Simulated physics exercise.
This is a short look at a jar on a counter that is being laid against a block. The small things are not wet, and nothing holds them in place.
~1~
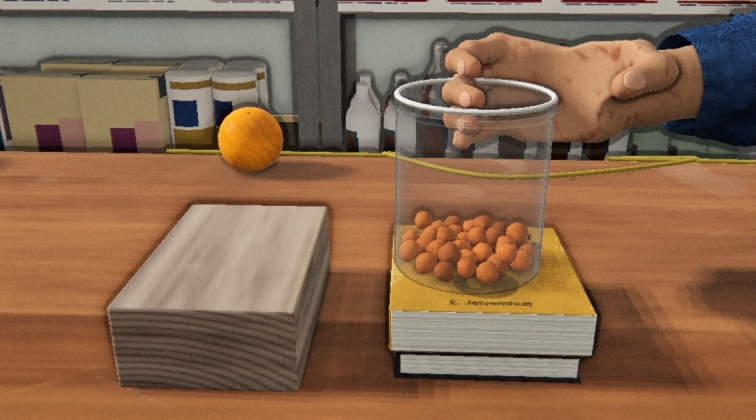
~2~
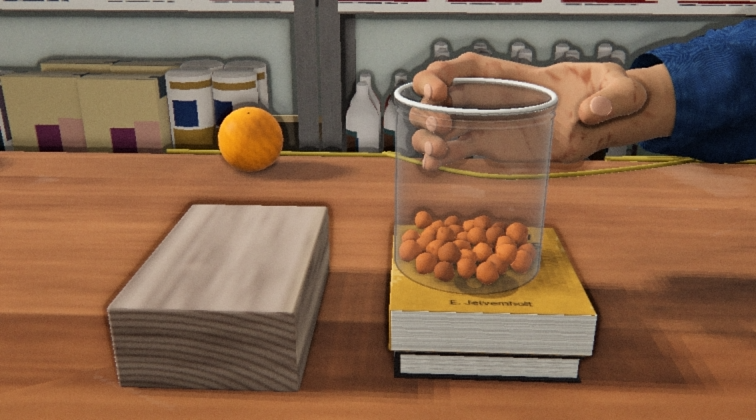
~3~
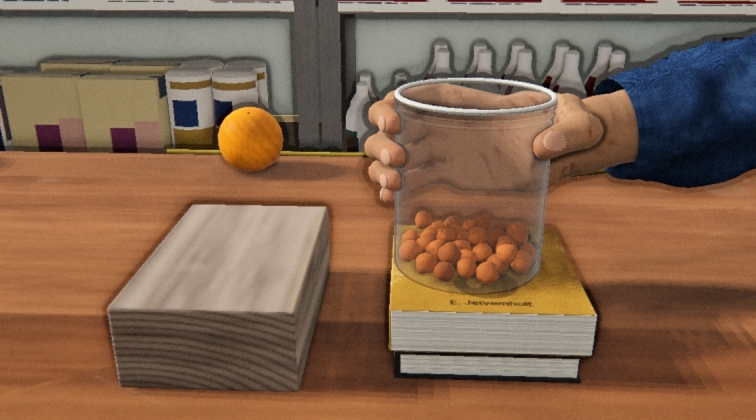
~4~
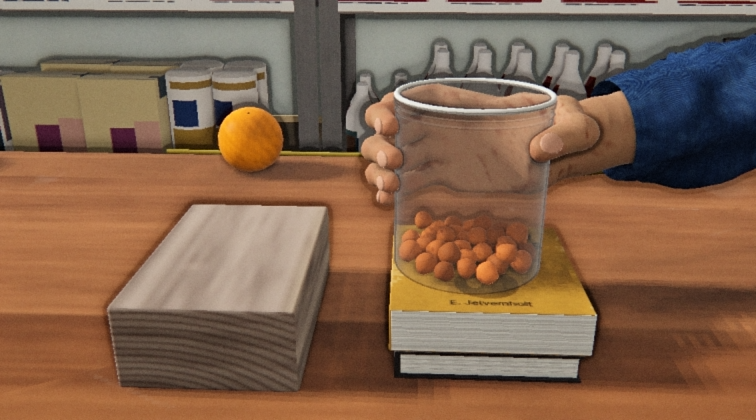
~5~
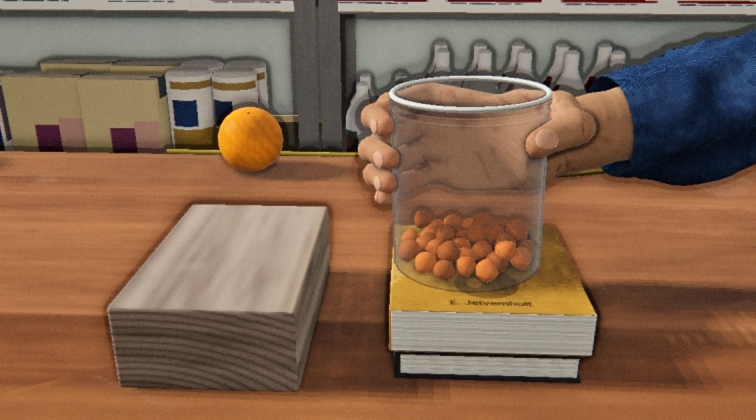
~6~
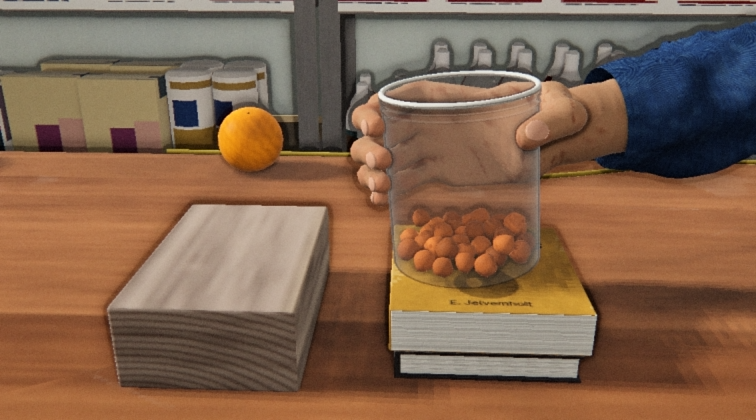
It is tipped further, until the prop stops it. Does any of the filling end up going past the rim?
Chances are the angle is not steep enough to lose any.
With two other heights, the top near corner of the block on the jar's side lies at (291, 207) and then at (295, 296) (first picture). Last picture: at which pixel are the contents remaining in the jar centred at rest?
The middle comes to rest at (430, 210) the first time and at (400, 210) the second time.
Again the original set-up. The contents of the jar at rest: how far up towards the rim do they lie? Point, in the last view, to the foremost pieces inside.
I'd point to about (359, 239) in the last view.
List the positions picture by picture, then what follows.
In the first picture, jar near (470, 181), nearly empty of coated peanuts; block near (238, 285), its top about level with the jar's foot.
In the second picture, jar near (470, 181), upright; rim near (398, 94); top of the contents near (496, 235).
In the third picture, jar near (470, 181), upright; rim near (398, 94); block near (238, 285).
In the fourth picture, jar near (470, 180), upright; rim near (398, 94); top of the contents near (495, 235).
In the fifth picture, jar near (468, 178), upright; rim near (393, 94); block near (238, 285).
In the sixth picture, jar near (462, 174), leaning 5°; rim near (382, 94); block near (238, 285), its top about level with the jar's foot.
Then, 0.61 s on from there, the jar leans 33°; everything is still inside.
Then, 1.25 s on from there, the jar leans 62°; everything is still inside.
Then, 2.02 s on from there, the jar rests on the block at 82°; everything is still inside.
In the end, the jar rests on the block at 82°; everything is still inside.
